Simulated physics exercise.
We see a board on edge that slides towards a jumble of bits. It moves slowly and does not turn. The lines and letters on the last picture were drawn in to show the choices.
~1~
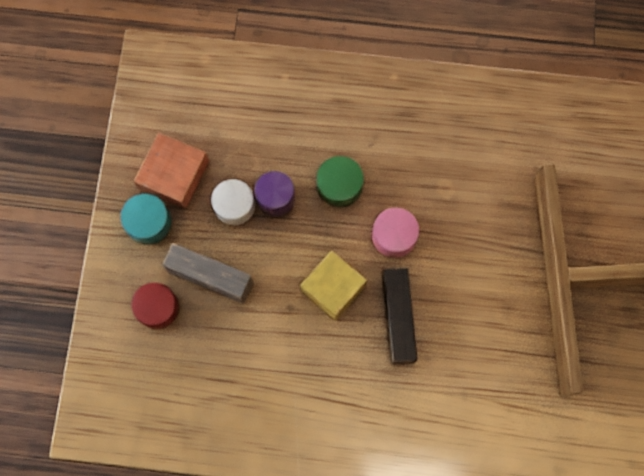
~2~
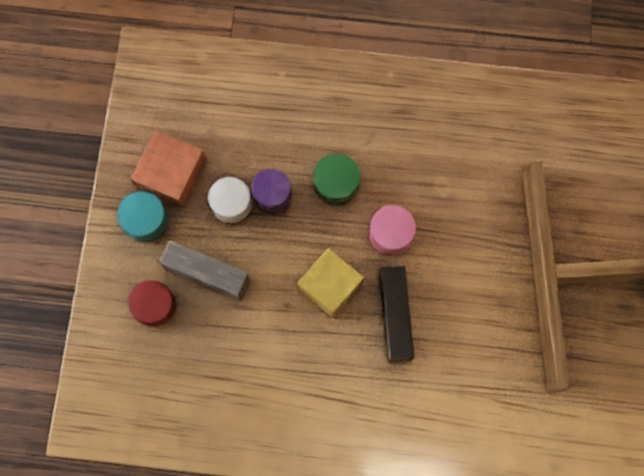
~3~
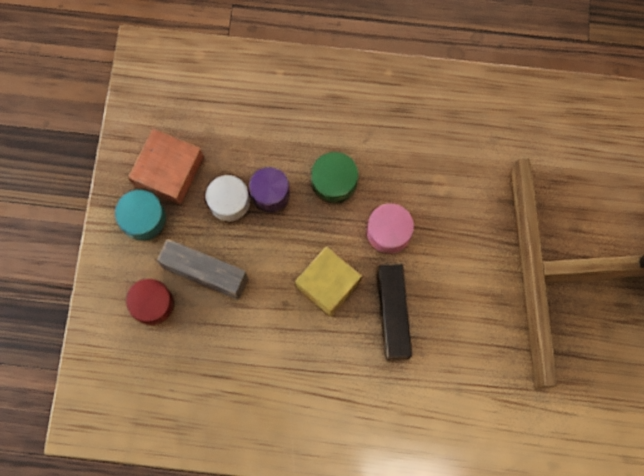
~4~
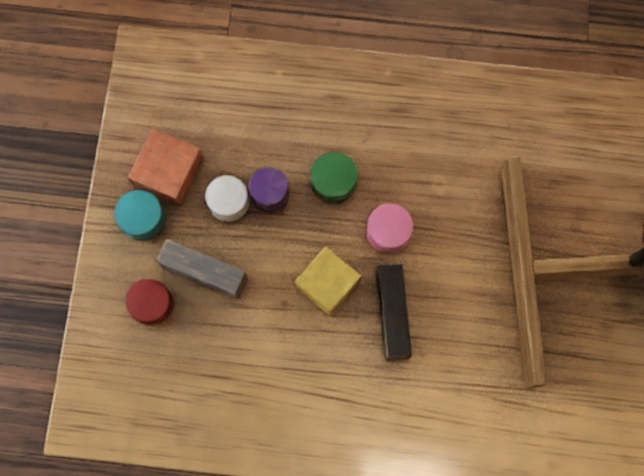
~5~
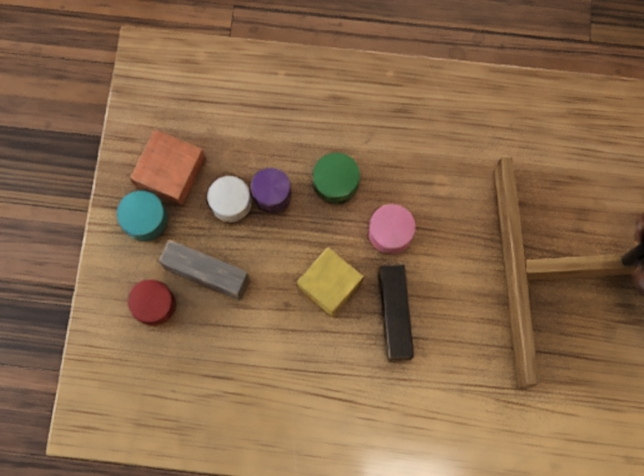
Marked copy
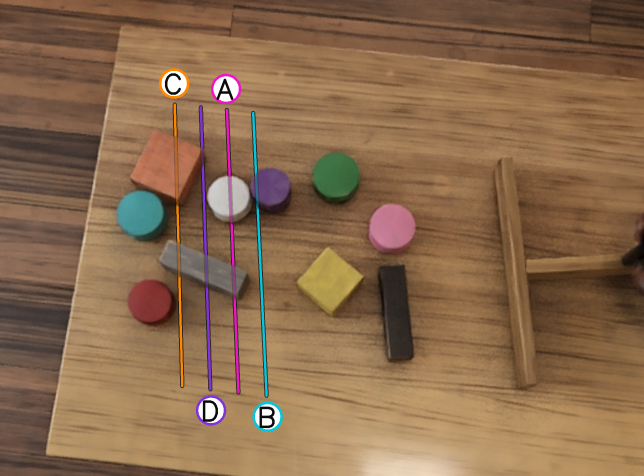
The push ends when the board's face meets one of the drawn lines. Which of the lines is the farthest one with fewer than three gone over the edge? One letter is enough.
As far as mark C.
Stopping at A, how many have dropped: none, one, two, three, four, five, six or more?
In all, none.
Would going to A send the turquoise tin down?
No.
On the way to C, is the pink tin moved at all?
Yes.
On the marked copy, A at (232, 246); B at (260, 249); C at (178, 240); D at (205, 243).
Following C. Soon after the start, board (397, 254); black bar (380, 312); pink tin (363, 230).
Later, board (274, 240); red tin (146, 305); grey bar (167, 272).
In the end, board (178, 230); turquoise tin over the edge; red tin over the edge; two fallen.
As for the rest, A is within the limit but short; B is within the limit but short; D is within the limit but short.
